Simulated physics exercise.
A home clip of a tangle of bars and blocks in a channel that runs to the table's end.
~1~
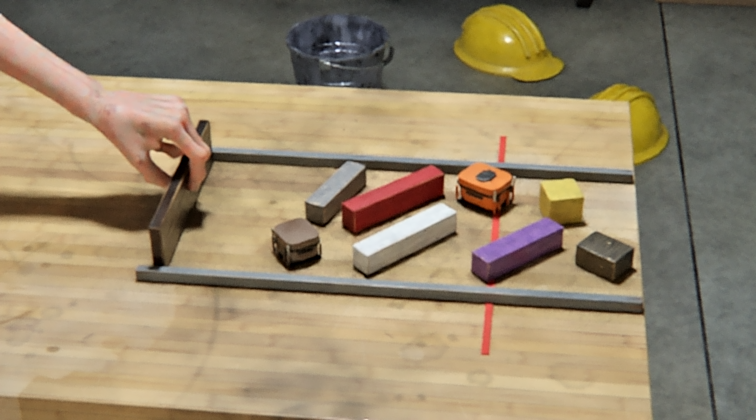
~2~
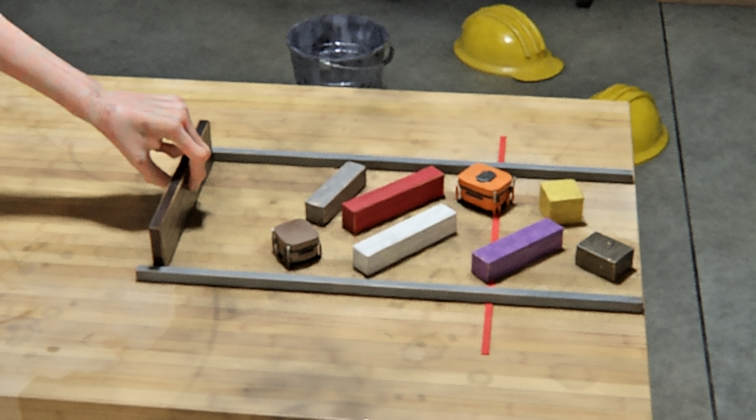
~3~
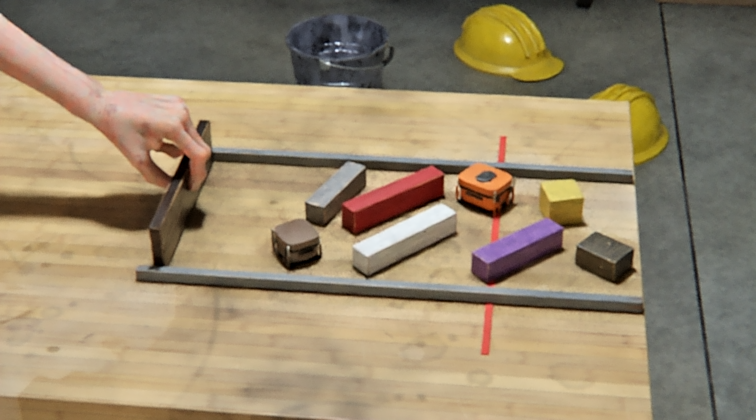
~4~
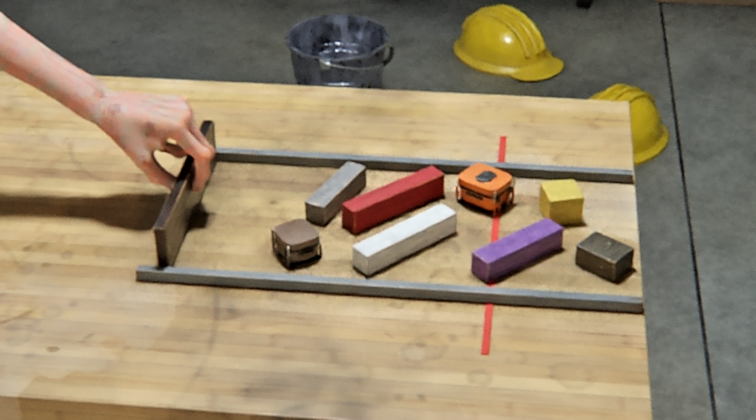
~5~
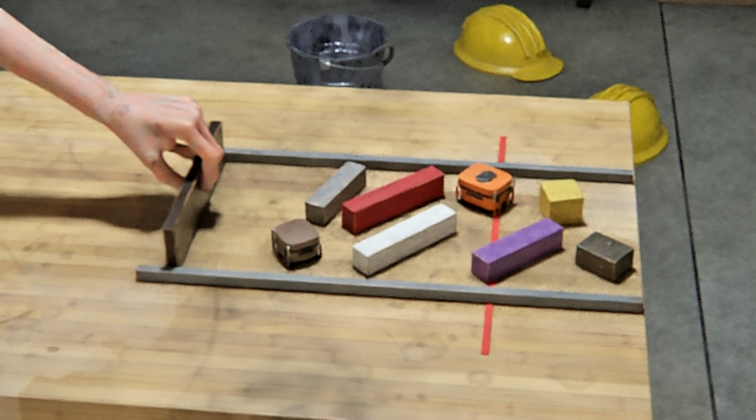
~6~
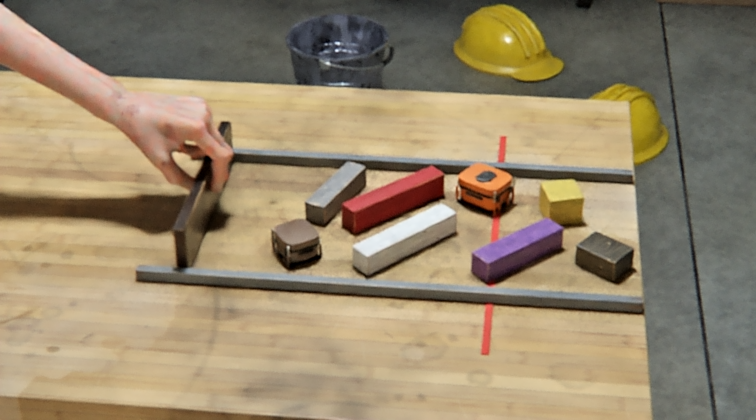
A hand gripping a dark board, holding it still, then sliding it slightly right between two rails towards unmoving bars and blocks.
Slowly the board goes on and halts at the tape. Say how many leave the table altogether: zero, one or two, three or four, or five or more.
In the end the number that fall off is zero.
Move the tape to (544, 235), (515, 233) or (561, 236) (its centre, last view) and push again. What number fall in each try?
It would be 1, 0 and 1.
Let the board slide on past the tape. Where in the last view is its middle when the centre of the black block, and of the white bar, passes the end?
At (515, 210) for the black block; at (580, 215) for the white bar.
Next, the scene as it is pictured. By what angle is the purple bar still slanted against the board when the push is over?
Roughly 10° out of line.
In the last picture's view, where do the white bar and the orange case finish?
The white bar at (550, 253), the orange case at (564, 186).
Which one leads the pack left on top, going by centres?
That is the black block.
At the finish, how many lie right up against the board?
The number is 2.
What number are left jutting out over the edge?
That would be 1.
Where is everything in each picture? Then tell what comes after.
Black block (604, 255); yellow block (561, 202); purple bar (518, 249); board (183, 192); tape (495, 232), in the first frame.
Yellow block (561, 203); white bar (406, 238), in the second frame.
Purple bar (518, 249); brown case (297, 243), in the third frame.
Black block (604, 256); red stick (394, 199), in the fourth frame.
Yellow block (561, 203); grey bar (336, 193), in the fifth frame.
Black block (604, 256); yellow block (561, 203); purple bar (518, 249); board (205, 193); tape (495, 232), in the sixth frame.
Soon after, none off yet; black block at rest near (604, 256); yellow block at rest near (561, 203); purple bar at rest near (518, 249).
At rest, the number that fall off is zero.
